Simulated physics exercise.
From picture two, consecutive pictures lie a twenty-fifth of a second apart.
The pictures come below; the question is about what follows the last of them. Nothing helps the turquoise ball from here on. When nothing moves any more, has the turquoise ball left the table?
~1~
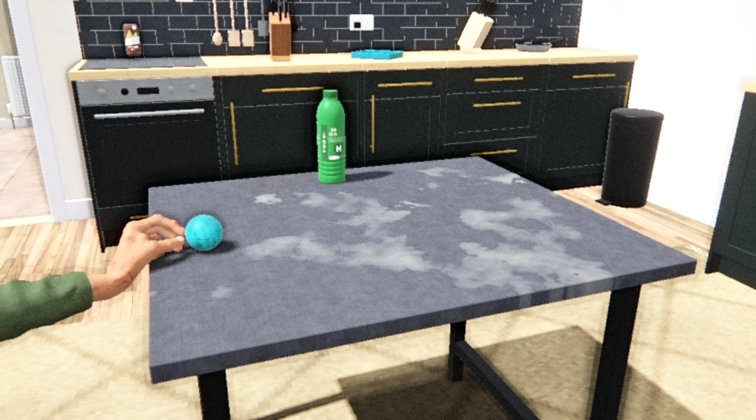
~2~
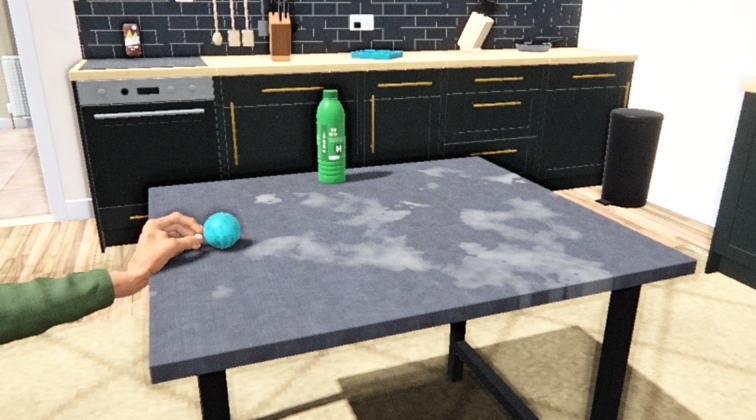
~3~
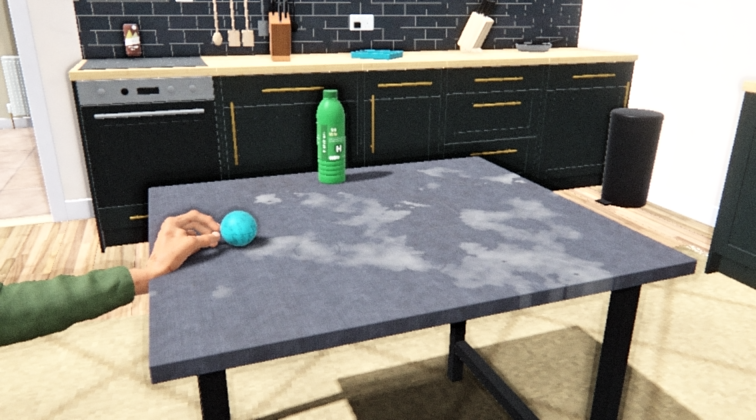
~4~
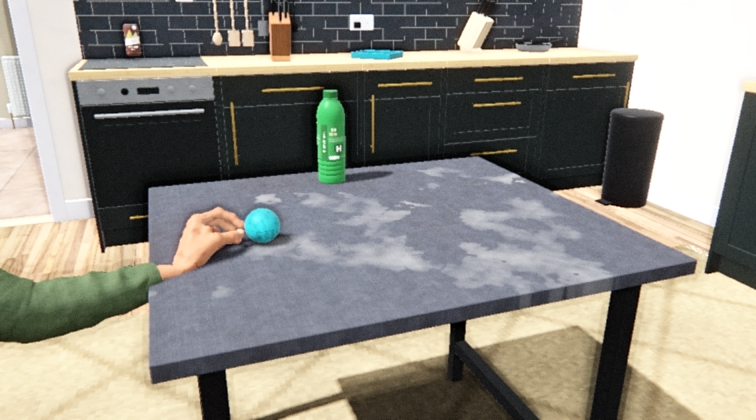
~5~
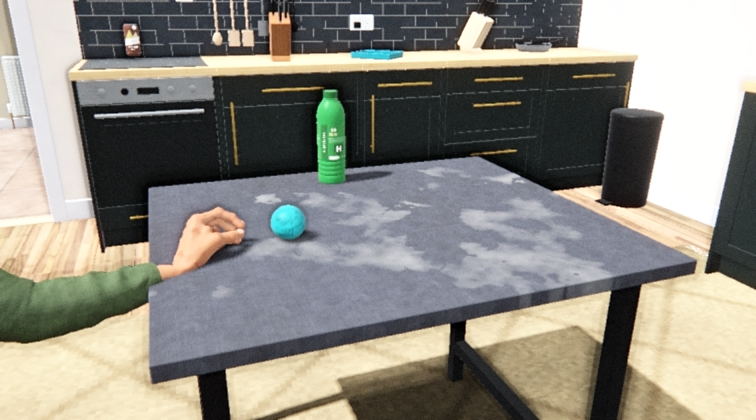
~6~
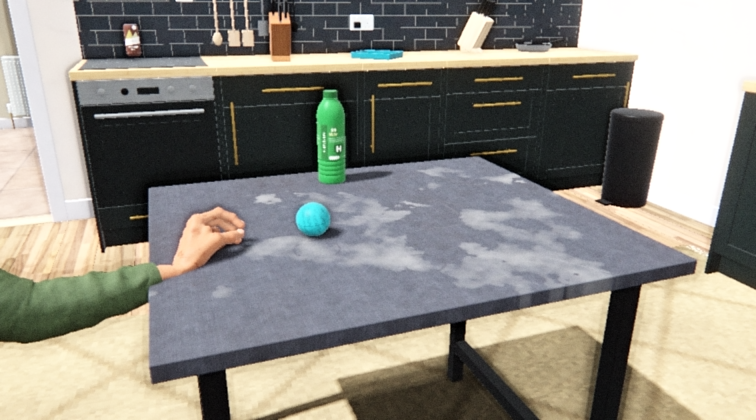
Yes, it is off the table.
Then, 0.30 s after the last picture, turquoise ball rolled well along near (474, 200).
Then, 0.60 s after the last picture, turquoise ball now off the table.
Then, 0.90 s after the last picture, things are still on the move.
By the end, off the table, turquoise ball.
